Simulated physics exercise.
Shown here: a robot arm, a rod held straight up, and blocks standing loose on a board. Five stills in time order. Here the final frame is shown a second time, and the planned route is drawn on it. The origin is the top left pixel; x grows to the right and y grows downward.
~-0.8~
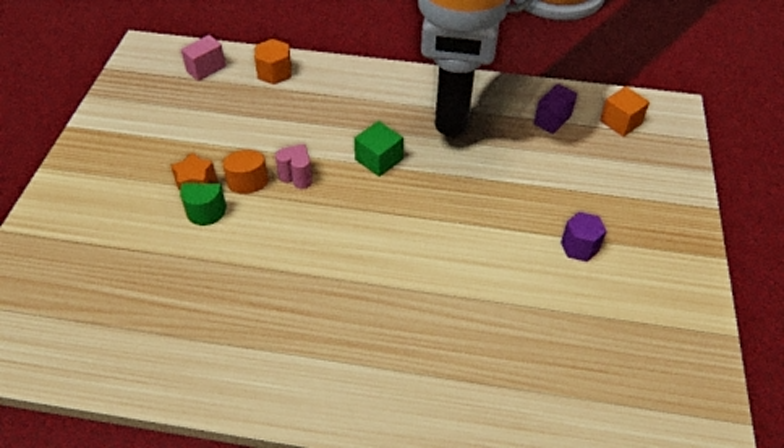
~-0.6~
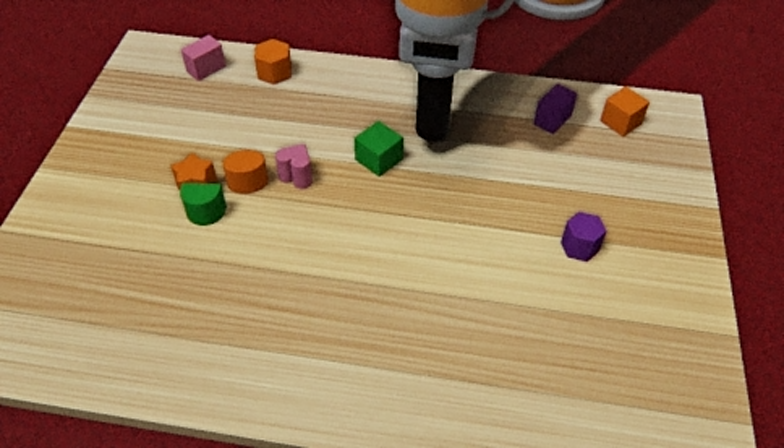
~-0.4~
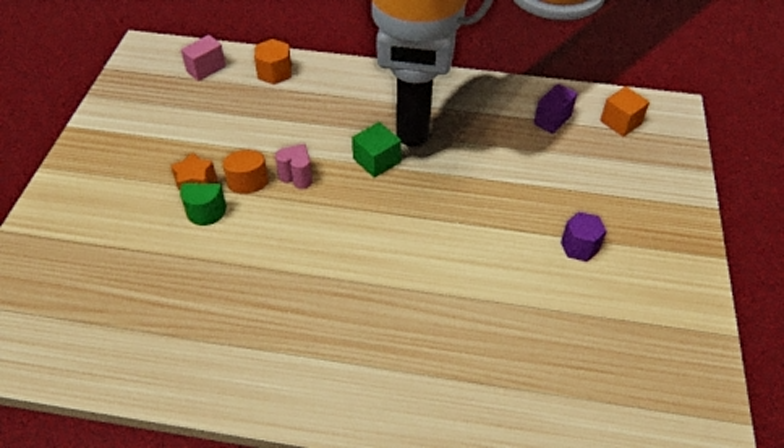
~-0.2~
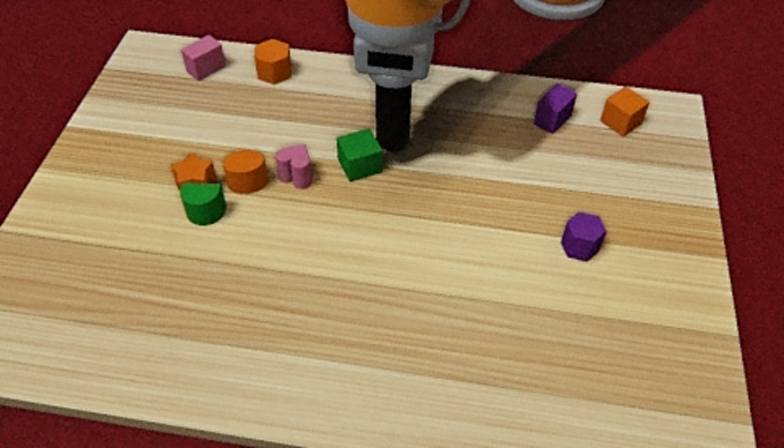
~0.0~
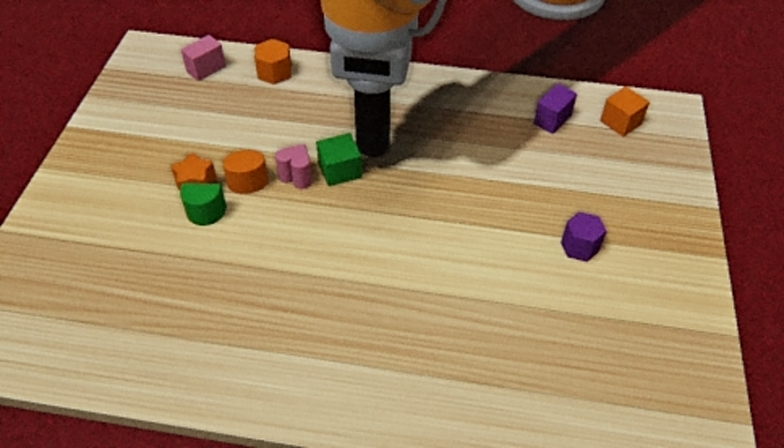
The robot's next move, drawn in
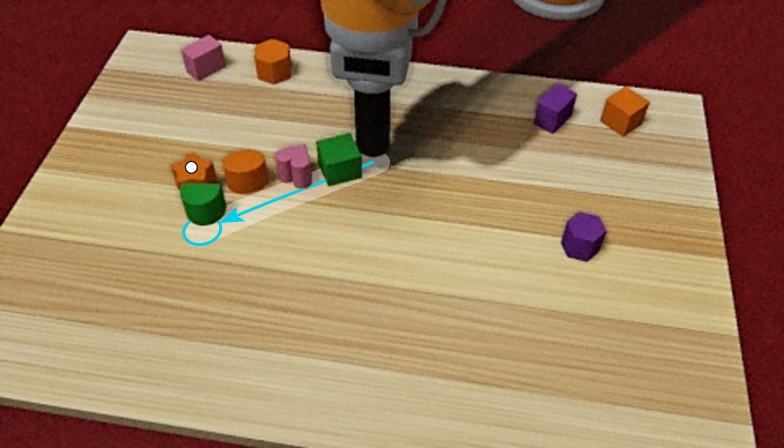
Robot arm with a black rod moving left across a wooden board, then pushing a green cube toward a pink heart block.
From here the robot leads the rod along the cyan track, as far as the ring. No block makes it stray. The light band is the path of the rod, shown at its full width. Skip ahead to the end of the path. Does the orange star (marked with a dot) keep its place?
No, I don't think so.
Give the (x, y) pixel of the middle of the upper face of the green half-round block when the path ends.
My estimate: (160, 199).
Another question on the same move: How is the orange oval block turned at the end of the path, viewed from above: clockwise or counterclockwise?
Viewed from the top, it goes anticlockwise.
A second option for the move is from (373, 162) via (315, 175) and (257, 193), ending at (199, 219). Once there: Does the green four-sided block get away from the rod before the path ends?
That would be a no.
The drawn path runs from (373, 162) to (202, 230); the dot is on the orange star.
What follows on the original path. One third of the way, rod (317, 168); orange star (174, 171); orange oval block (214, 157), turned 35° anticlockwise; pink heart block (249, 152), turned 35° clockwise; green four-sided block (278, 161), turned 35° clockwise.
Two thirds of the way, rod (258, 190); orange star (172, 172); orange oval block (202, 149), turned 90° anticlockwise; pink heart block (233, 138), turned 65° clockwise; green four-sided block (246, 158), turned 75° clockwise.
At the end, rod (198, 215); orange star (167, 171), turned 10° clockwise; green half-round block (160, 199), turned 25° clockwise; orange oval block (202, 149), turned 90° anticlockwise; pink heart block (233, 138), turned 65° clockwise; green four-sided block (246, 158), turned 80° clockwise.
